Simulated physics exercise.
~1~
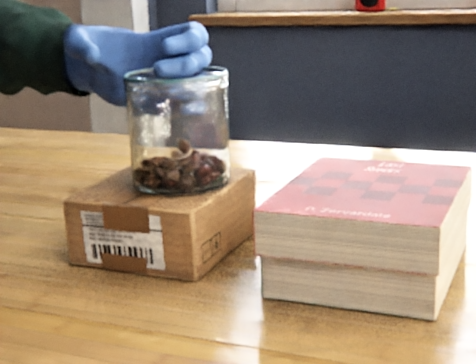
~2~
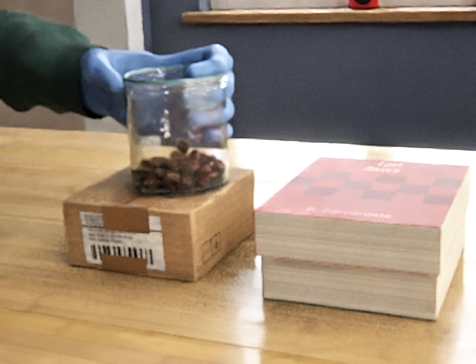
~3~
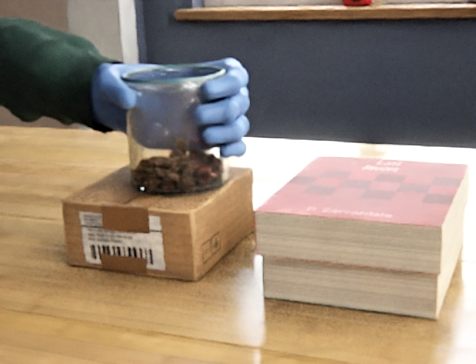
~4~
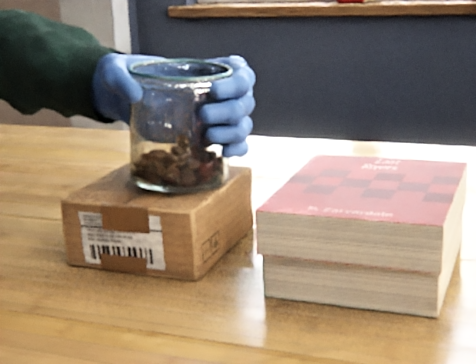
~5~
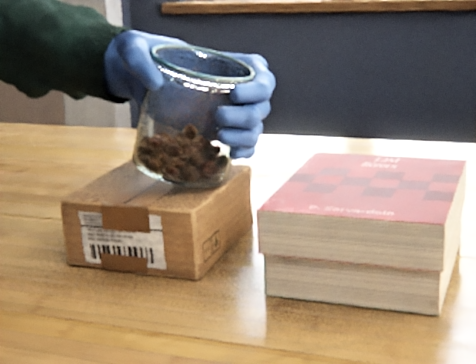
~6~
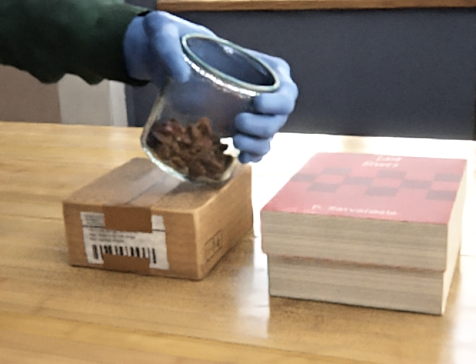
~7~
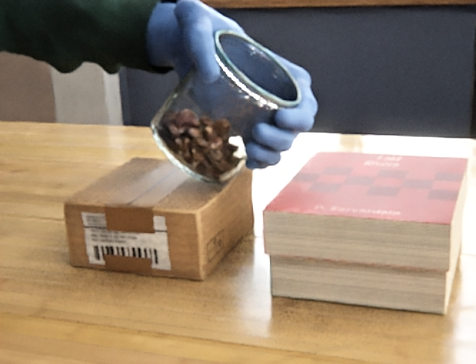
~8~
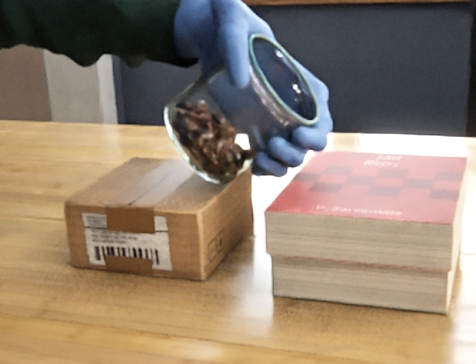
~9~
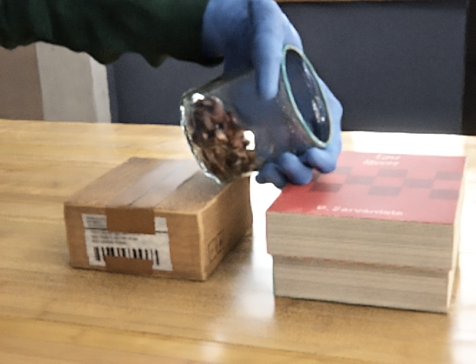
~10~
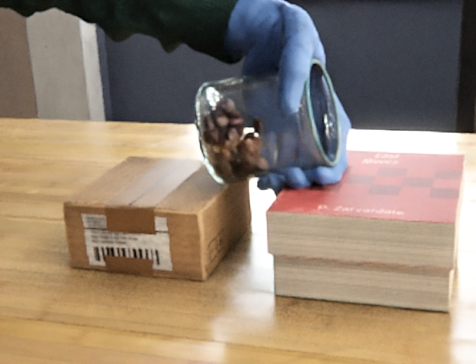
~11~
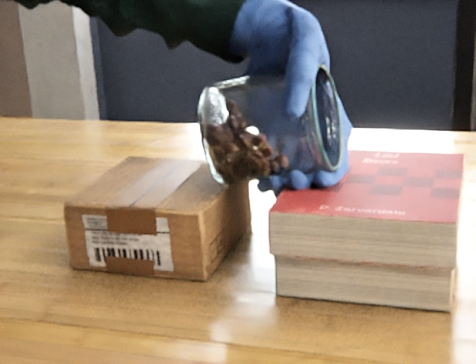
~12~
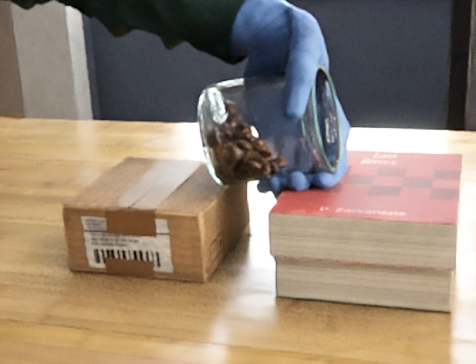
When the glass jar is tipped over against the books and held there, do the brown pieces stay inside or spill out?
The brown pieces stay inside the jar, and none of them come out.
